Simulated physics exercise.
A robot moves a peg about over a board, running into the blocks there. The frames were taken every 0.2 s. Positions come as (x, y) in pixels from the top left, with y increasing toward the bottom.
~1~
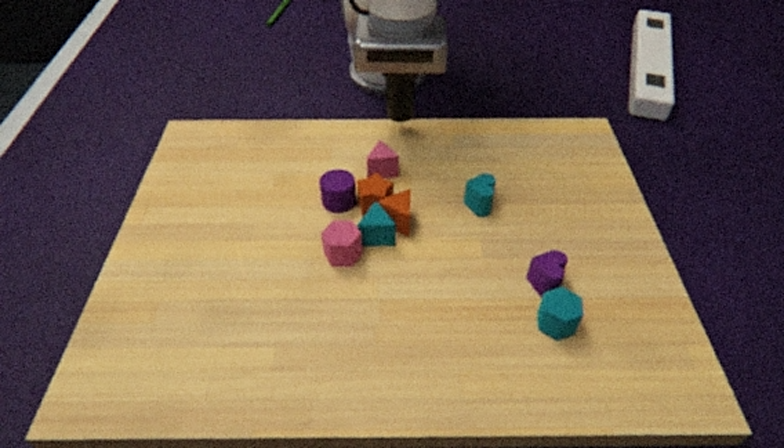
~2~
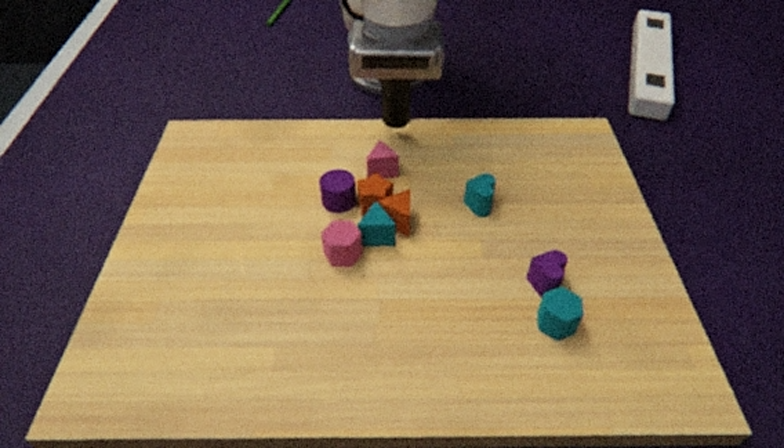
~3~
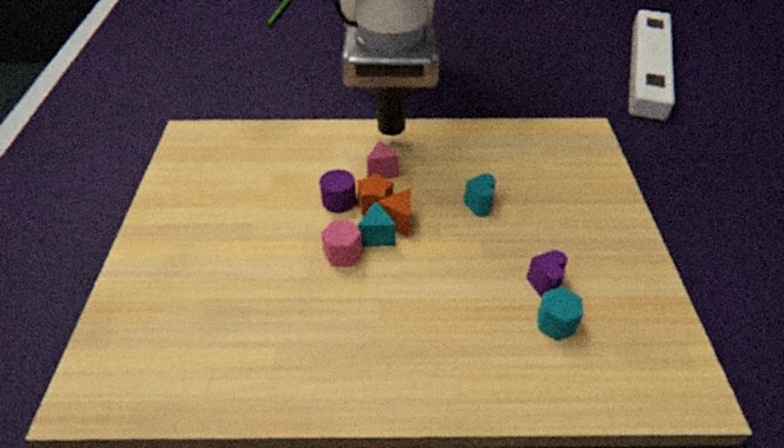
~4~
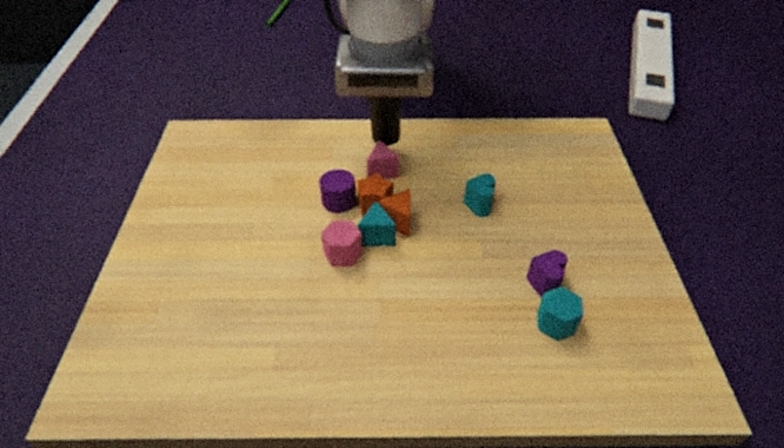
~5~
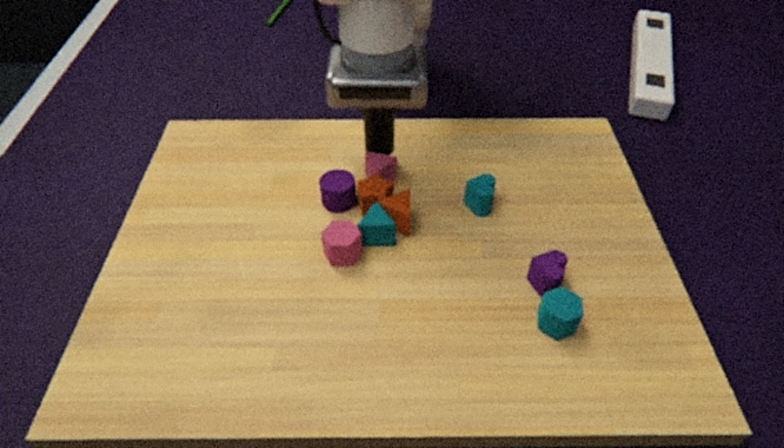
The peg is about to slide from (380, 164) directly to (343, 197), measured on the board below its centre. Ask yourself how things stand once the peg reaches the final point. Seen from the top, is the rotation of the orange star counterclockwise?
Answer: No.
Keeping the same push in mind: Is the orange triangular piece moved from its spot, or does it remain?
The result: It moves.
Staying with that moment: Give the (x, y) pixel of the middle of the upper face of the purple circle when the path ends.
In the picture, it is at (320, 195).
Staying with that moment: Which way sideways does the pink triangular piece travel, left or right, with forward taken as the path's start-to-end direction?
It will end up to the left.
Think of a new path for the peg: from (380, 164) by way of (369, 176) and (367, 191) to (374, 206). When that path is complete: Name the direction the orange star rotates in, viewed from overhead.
Answer: With the clock.
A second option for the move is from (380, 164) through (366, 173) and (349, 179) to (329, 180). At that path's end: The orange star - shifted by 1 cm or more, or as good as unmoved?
It leaves its spot.
What follows on the original path. Halfway along, peg (361, 164); orange star (381, 194), turned 35° clockwise; turquoise triangular piece (375, 218); pink triangular piece (375, 175), turned 70° anticlockwise; orange triangular piece (404, 208), turned 15° anticlockwise.
At the end, peg (342, 181); purple circle (320, 195); orange star (382, 194), turned 30° clockwise; turquoise triangular piece (375, 218); pink triangular piece (375, 176), turned 70° anticlockwise; orange triangular piece (404, 208), turned 15° anticlockwise.
